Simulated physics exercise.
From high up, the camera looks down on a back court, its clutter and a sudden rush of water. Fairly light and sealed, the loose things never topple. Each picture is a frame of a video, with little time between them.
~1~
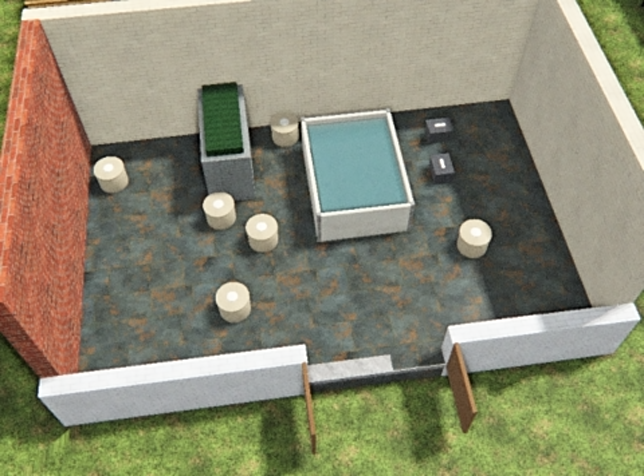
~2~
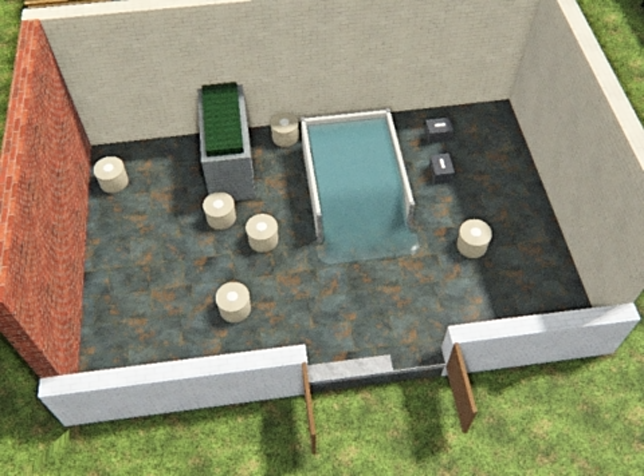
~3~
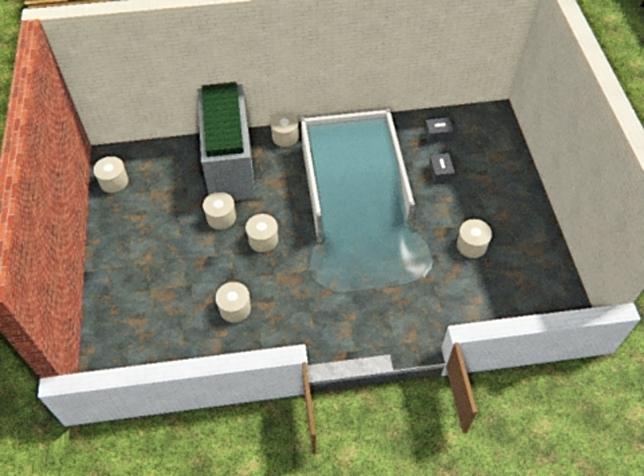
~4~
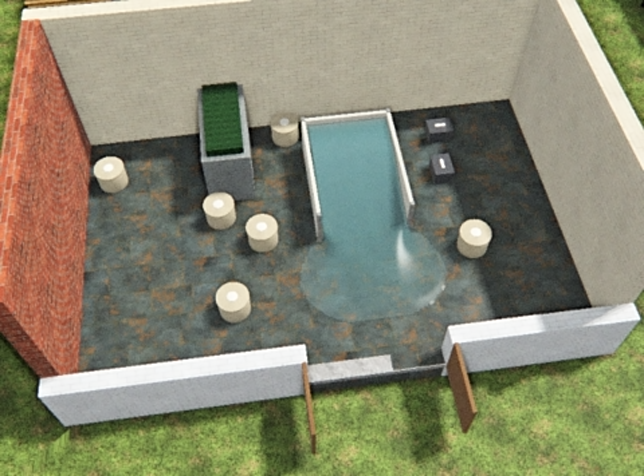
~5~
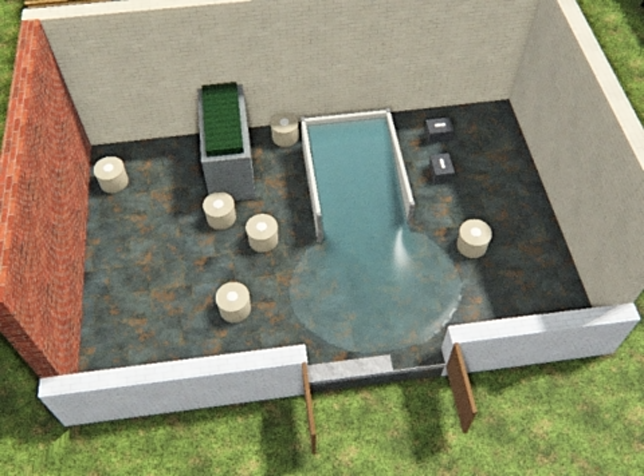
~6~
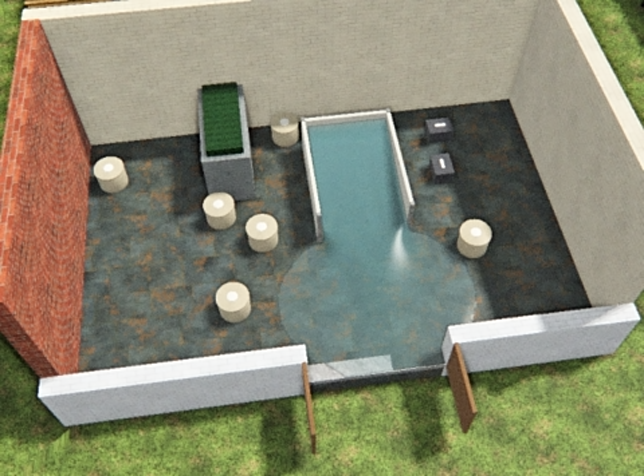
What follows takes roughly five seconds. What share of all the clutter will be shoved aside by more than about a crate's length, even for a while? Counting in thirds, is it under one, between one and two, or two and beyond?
Share shifted well: Low, below a third.
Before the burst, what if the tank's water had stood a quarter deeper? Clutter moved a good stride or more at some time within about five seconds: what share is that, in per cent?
Share moved: 0 in a hundred.
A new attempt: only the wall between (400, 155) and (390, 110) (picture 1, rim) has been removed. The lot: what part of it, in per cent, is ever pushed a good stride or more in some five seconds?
I make it 40 per cent.
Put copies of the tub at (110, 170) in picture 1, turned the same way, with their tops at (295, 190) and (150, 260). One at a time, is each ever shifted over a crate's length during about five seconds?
In order: Hardly budges, then hardly budges.
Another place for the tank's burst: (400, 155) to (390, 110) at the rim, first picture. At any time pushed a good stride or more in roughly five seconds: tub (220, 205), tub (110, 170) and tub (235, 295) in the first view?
Taking them one at a time, the first not displaced that far, the second not displaced that far and the third not displaced that far.
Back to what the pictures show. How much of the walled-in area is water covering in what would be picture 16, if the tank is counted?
35 %, give or take.
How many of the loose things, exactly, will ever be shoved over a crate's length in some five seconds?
0 of them.
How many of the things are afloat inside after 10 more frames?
By my tally, 0.
A moment on, 0 of 8 are well off their spots; 0 afloat.
Next, 0 of 8 are well off their spots; 0 afloat.
Later, 0 of 8 are well off their spots; 0 afloat.
In the end, 0 of 8 are well off their spots, and 0 have been at some point; 0 afloat.
